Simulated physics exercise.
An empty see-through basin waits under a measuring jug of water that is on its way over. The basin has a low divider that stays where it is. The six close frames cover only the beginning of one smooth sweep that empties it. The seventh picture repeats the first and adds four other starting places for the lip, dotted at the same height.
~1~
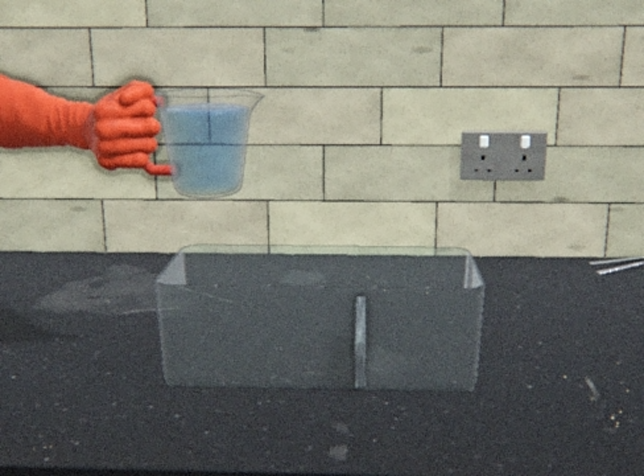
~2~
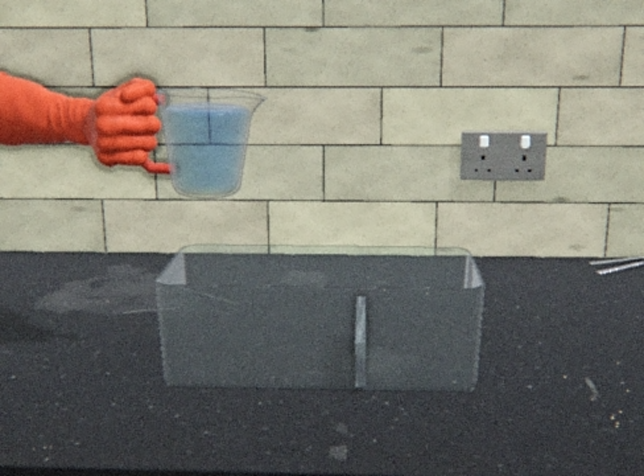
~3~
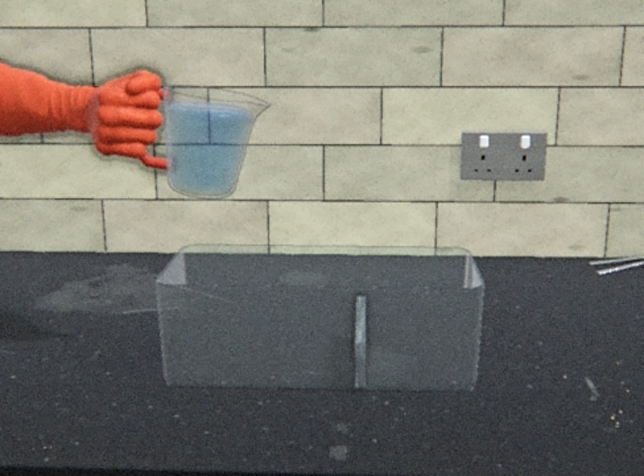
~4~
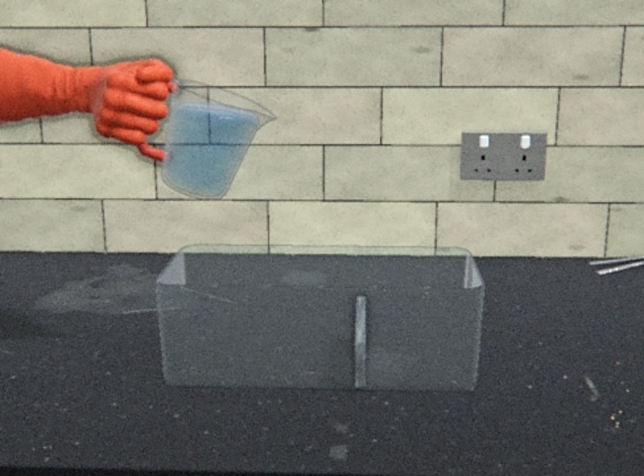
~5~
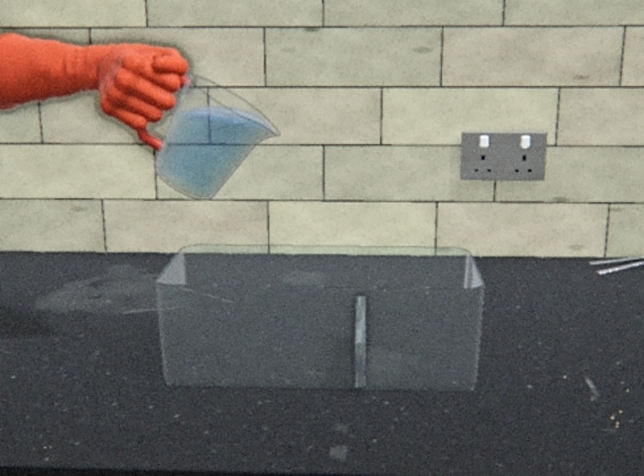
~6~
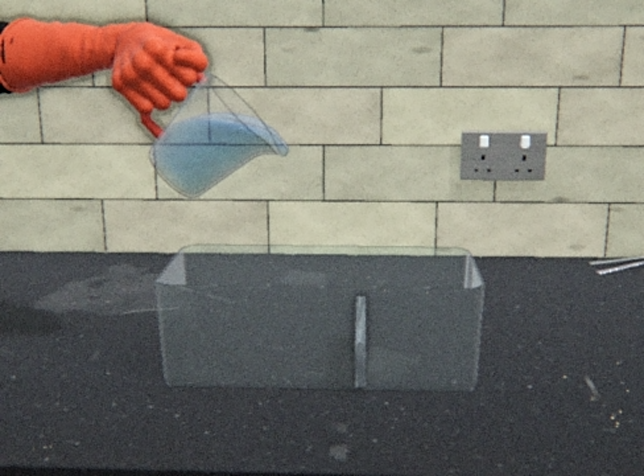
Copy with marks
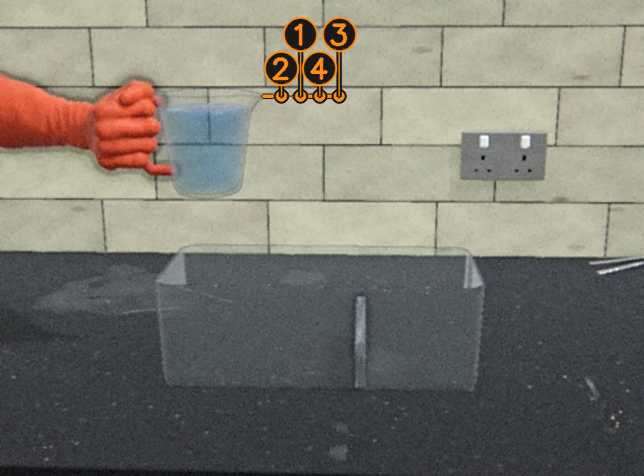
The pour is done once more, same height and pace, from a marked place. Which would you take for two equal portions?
4 works best here.
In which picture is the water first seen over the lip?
In picture 6.
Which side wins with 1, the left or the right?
The left side.
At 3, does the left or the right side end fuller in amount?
The right side.
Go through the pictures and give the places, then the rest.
The first picture shows upright, lip at (263, 96); basin from (165, 384) to (476, 389); top of the wall at (361, 317); nothing has left yet.
The second picture shows tipped about 2°, lip at (265, 98); nothing has left yet.
The third picture shows tipped about 9°, lip at (269, 105); nothing has left yet.
The fourth picture shows tipped about 19°, lip at (275, 117); nothing has left yet.
The fifth picture shows tipped about 32°, lip at (279, 134); nothing has left yet.
The sixth picture shows tipped about 47°, lip at (279, 153); water is over the lip, down to (283, 154).
In orange, 1 at (300, 96); 2 at (281, 96); 3 at (339, 96); 4 at (319, 96).
For dot 1, about 74 % ends left of the wall and 23 % right of it; 3 % is lost outside.
For dot 2, about 87 % ends left of the wall and 8 % right of it; 5 % is lost outside.
For dot 3, about 16 % ends left of the wall and 80 % right of it; 4 % is lost outside.
For dot 4, about 52 % ends left of the wall and 44 % right of it; 4 % is lost outside.
